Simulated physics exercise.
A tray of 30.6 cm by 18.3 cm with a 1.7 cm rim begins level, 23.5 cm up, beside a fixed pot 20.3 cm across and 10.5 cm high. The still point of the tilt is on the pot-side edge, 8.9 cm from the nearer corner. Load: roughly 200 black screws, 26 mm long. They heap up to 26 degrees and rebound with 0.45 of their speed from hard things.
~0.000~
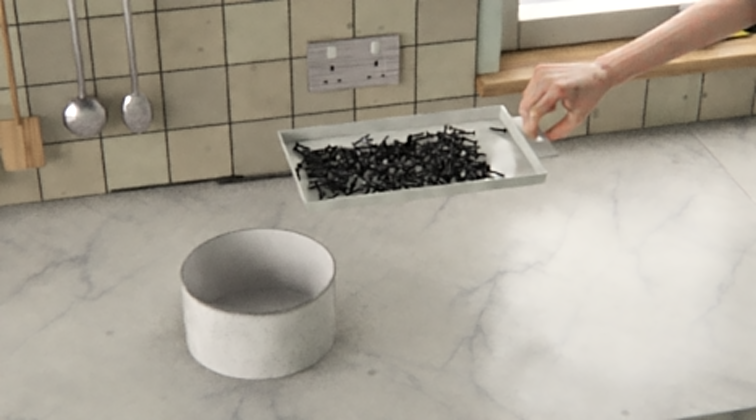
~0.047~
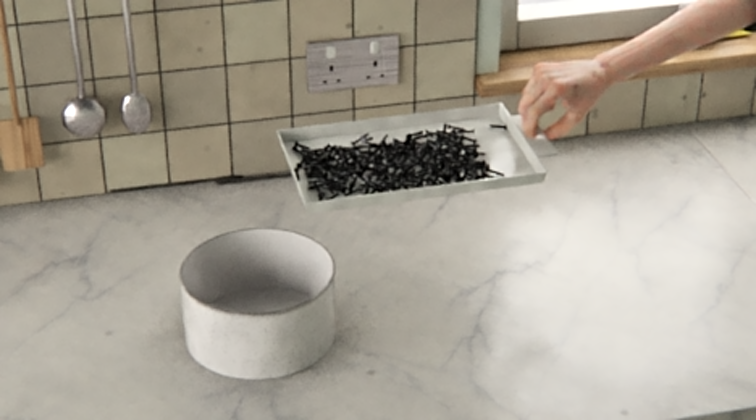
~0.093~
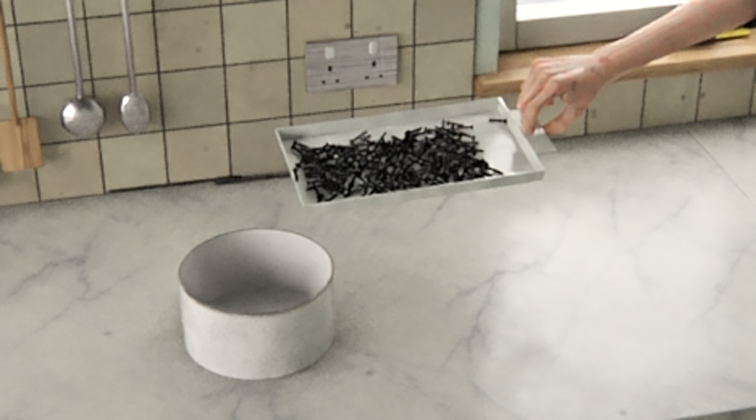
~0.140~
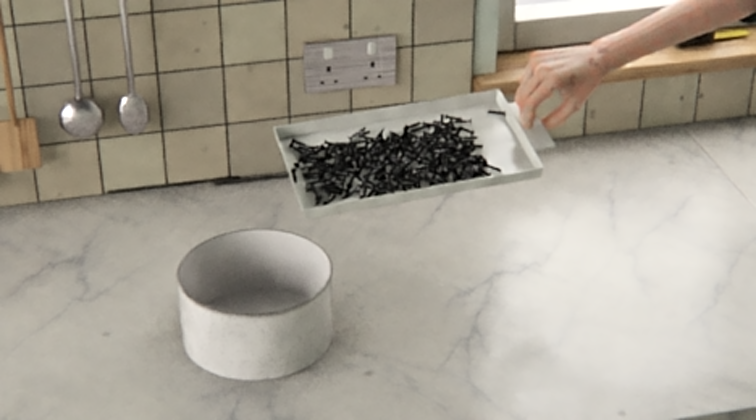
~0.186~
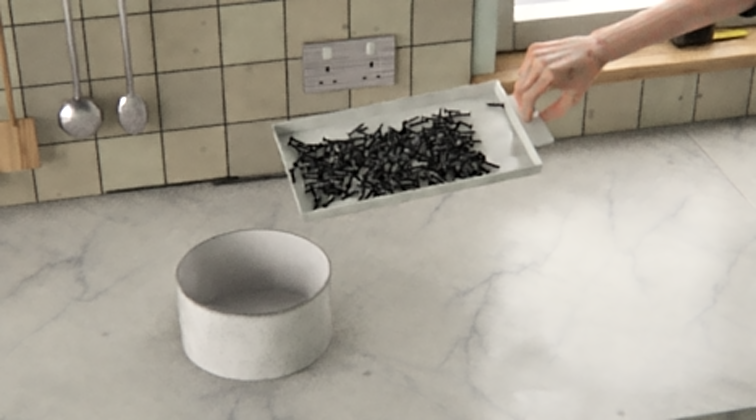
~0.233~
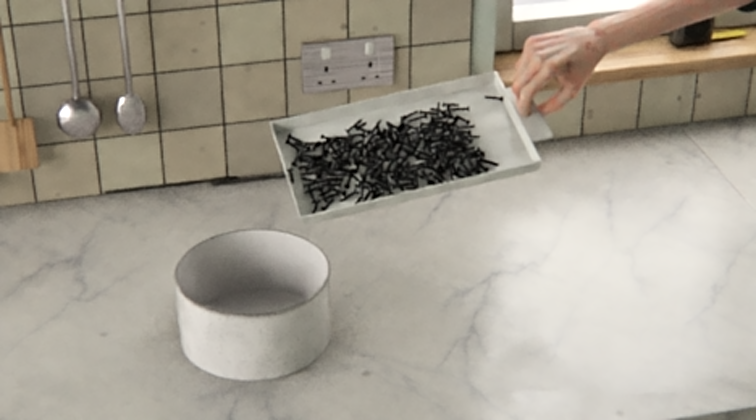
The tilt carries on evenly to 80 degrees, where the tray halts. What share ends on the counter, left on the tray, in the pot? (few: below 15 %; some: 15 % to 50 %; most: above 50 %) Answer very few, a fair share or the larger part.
Counter the larger part, tray very few, pot a fair share.
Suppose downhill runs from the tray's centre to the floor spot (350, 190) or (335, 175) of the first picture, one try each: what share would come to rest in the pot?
About 65 and 85 per cent.
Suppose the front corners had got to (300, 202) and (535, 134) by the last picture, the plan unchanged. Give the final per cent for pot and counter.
Pot 90, counter 5.
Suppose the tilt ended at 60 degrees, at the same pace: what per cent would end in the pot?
Then about 5 per cent.
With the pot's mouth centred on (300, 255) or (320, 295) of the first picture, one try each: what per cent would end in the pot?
About 45 and 95 per cent.
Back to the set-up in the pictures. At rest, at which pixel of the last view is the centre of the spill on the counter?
Around (337, 379).
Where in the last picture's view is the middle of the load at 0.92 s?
Around (350, 206).
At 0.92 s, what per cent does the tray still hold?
Roughly 95 per cent.
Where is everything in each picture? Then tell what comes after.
Tray tilt 0 degrees, front corners at (308, 201) and (544, 171); middle of the pieces at (400, 163); pot at (258, 269), in the first frame.
Tray tilt 1 degrees, front corners at (307, 202) and (544, 171); middle of the pieces at (399, 163), in the second frame.
Tray tilt 3 degrees, front corners at (306, 204) and (542, 169); middle of the pieces at (398, 161), in the third frame.
Tray tilt 6 degrees, front corners at (305, 208) and (541, 166), lowest corner left front; middle of the pieces at (396, 160), in the fourth frame.
Tray tilt 10 degrees, front corners at (303, 212) and (540, 163), lowest corner left front; middle of the pieces at (394, 158), in the fifth frame.
Tray tilt 13 degrees, front corners at (302, 215) and (538, 160), lowest corner left front; middle of the pieces at (392, 156); pot at (252, 270). The tray's pace is about 75 degrees a second, in the sixth frame.
Then, at 0.65 s, tilt 46 degrees; the tray holds 100 %, the pot 0 %.
After 0.92 s, tilt 67 degrees; the tray holds 95 %, the pot 0 %.
Then, at 1.30 s, tilt 80 degrees; the tray holds 20 %, the pot 20 %.
In the end, at 2.5 s, counter 65 %, tray 5 %, pot 35 %.
